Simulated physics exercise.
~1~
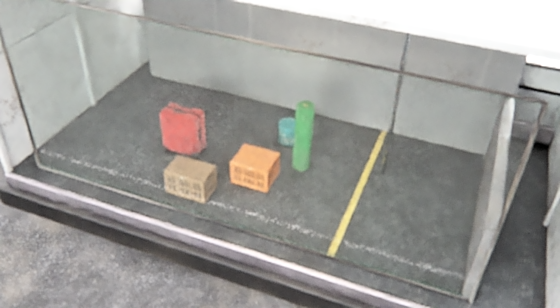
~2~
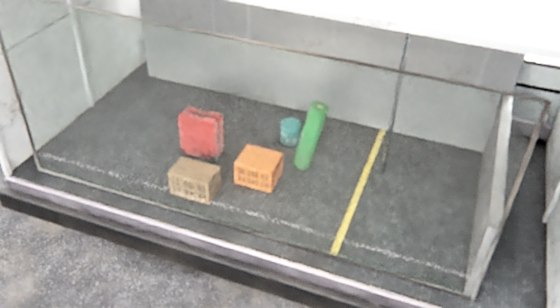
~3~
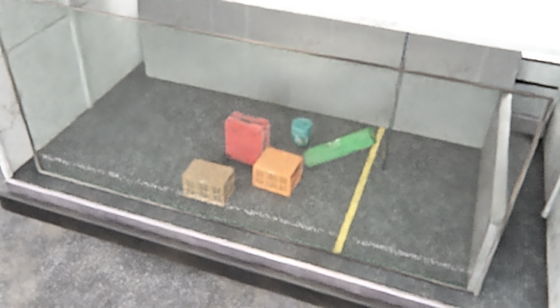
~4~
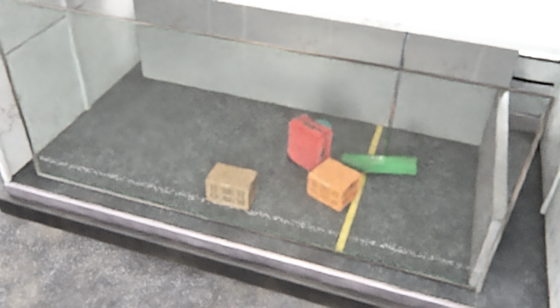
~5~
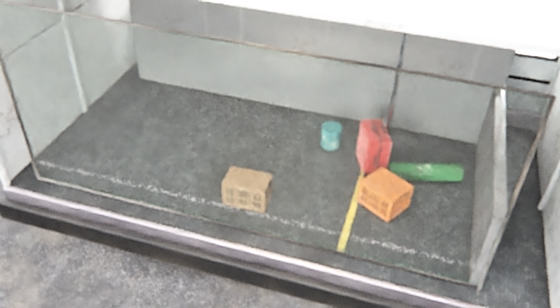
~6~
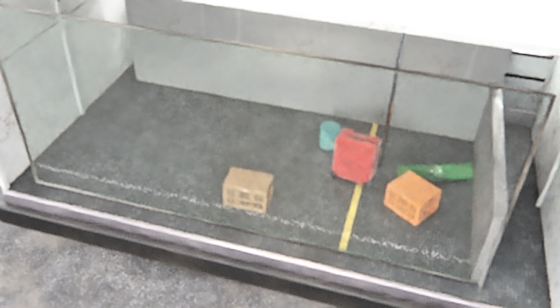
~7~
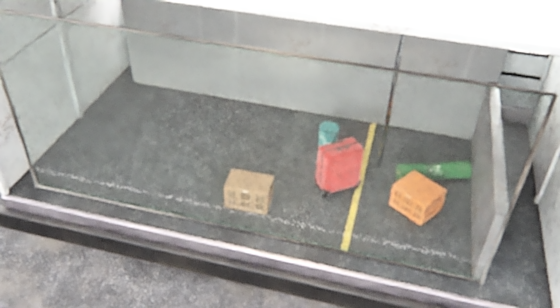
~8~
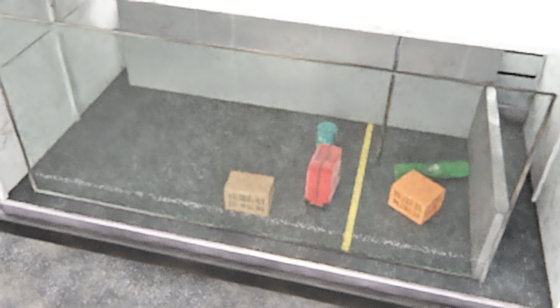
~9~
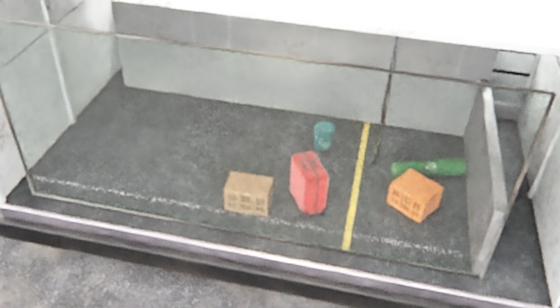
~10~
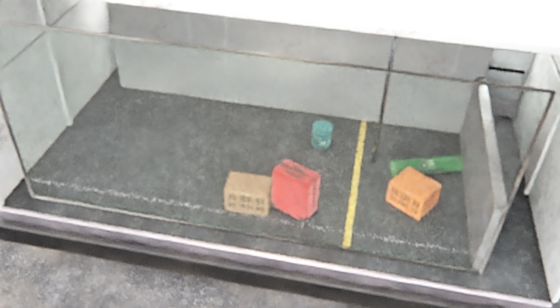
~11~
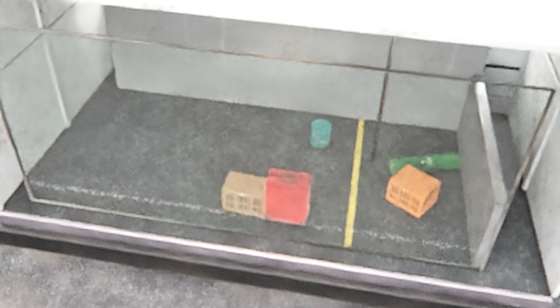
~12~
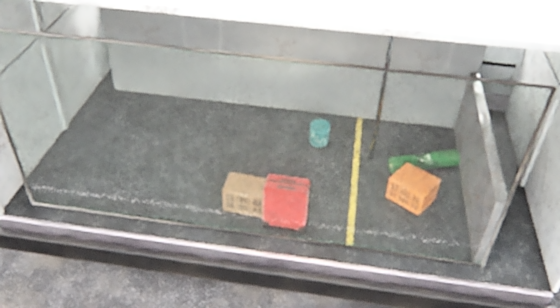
The clip opens on a glass-fronted bay with a dark floor and a yellow line, where a red case, an orange crate, a brown crate, a teal bucket and an upright green roll stand left of the line. The objects begin sliding right as the roll leans and topples onto its side. The roll crosses the line and the orange crate follows, while the brown crate and bucket stop short. The red case reaches the line, then turns back and drifts left toward the front. It ends upright against the brown crate, with the roll and orange crate beyond the line.
